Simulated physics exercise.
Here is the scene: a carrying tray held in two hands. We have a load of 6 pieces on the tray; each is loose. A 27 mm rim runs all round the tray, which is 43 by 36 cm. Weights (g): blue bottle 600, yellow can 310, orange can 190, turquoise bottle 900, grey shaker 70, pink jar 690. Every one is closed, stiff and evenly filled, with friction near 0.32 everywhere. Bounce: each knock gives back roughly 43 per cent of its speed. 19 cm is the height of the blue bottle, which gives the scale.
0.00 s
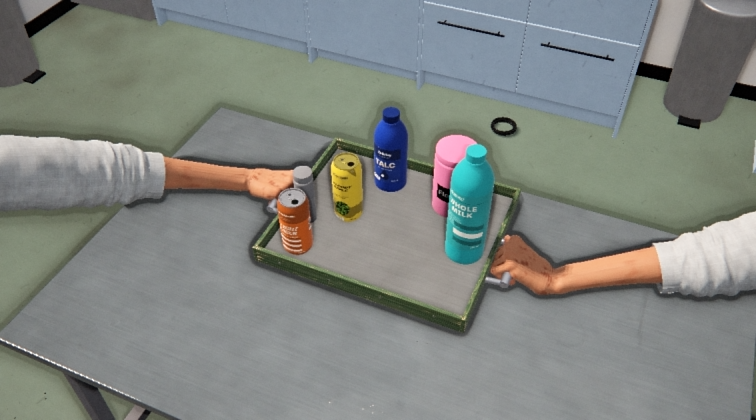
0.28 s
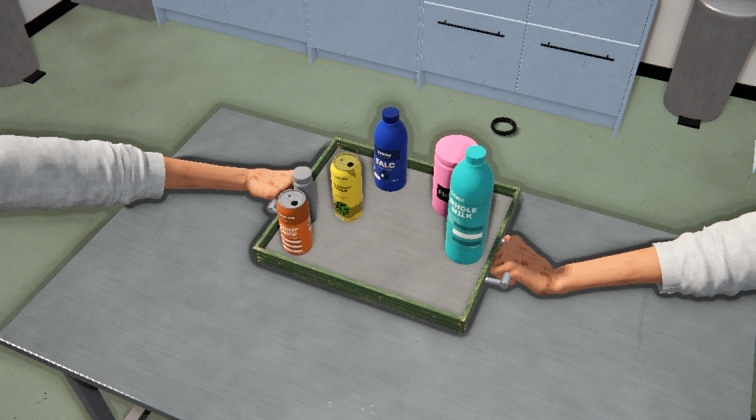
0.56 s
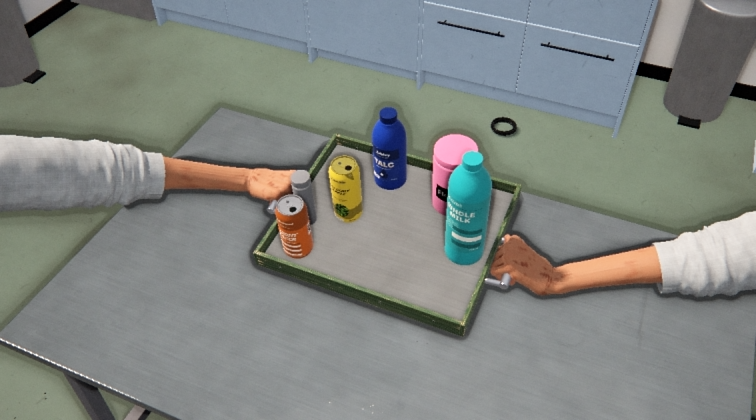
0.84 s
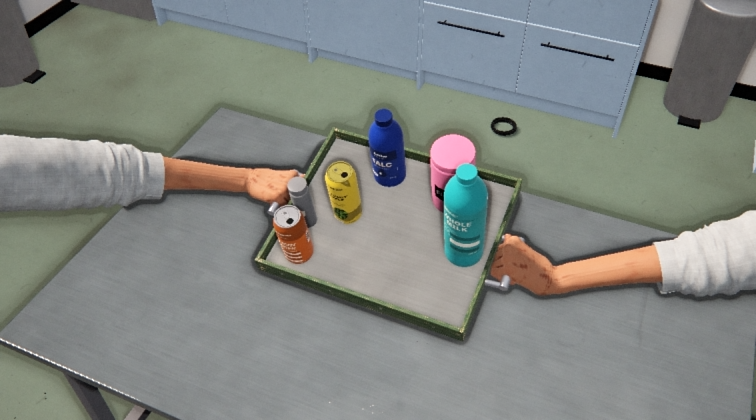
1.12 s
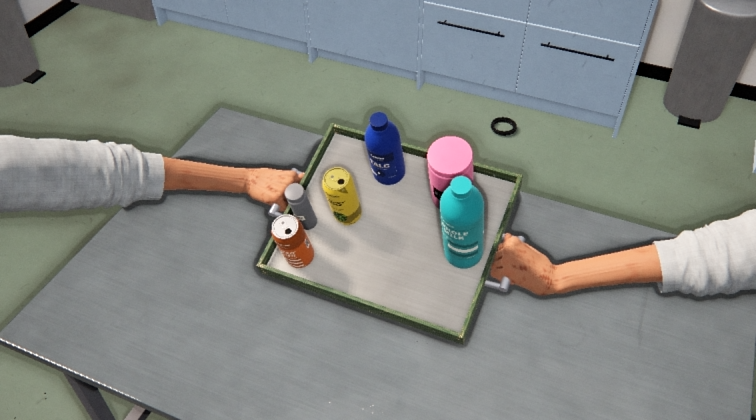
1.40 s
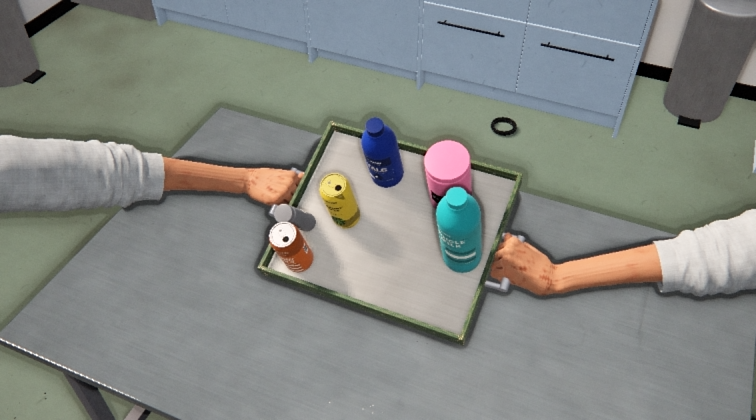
Two hands gripping a green-rimmed tray of bottles, cans and a pink jar, holding it level, then tilting its near edge down.
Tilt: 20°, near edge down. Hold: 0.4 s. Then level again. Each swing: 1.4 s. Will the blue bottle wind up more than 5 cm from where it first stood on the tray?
Yes.
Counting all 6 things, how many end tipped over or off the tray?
All told, 4.
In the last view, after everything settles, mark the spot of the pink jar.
Resting point, approx. (399, 257) px.
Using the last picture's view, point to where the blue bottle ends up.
It ends near (337, 234).
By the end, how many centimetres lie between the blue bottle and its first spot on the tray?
I'd put it at about 27 centimetres.
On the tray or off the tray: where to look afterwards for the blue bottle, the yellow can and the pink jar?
Once it all settles, the blue bottle stays on its surface, the yellow can leaves its surface and the pink jar stays on its surface.
After 2.30 s, tray tilted 17°, near edge down; yellow can, orange can and turquoise bottle now off the tray; blue bottle slid 23 cm near (342, 238); grey shaker tipped 69° from how it sat.
After 2.80 s, tray tilted 5°, near edge down; blue bottle slid 27 cm near (335, 241); grey shaker tipped 69° from how it sat; pink jar slid 25 cm.
At rest (5.3 s), off the tray, yellow can, orange can and turquoise bottle; tipped over on the tray, grey shaker; not toppled but over 5 cm from the start, blue bottle and pink jar. Seen from the same camera at the end, blue bottle near (337, 234).
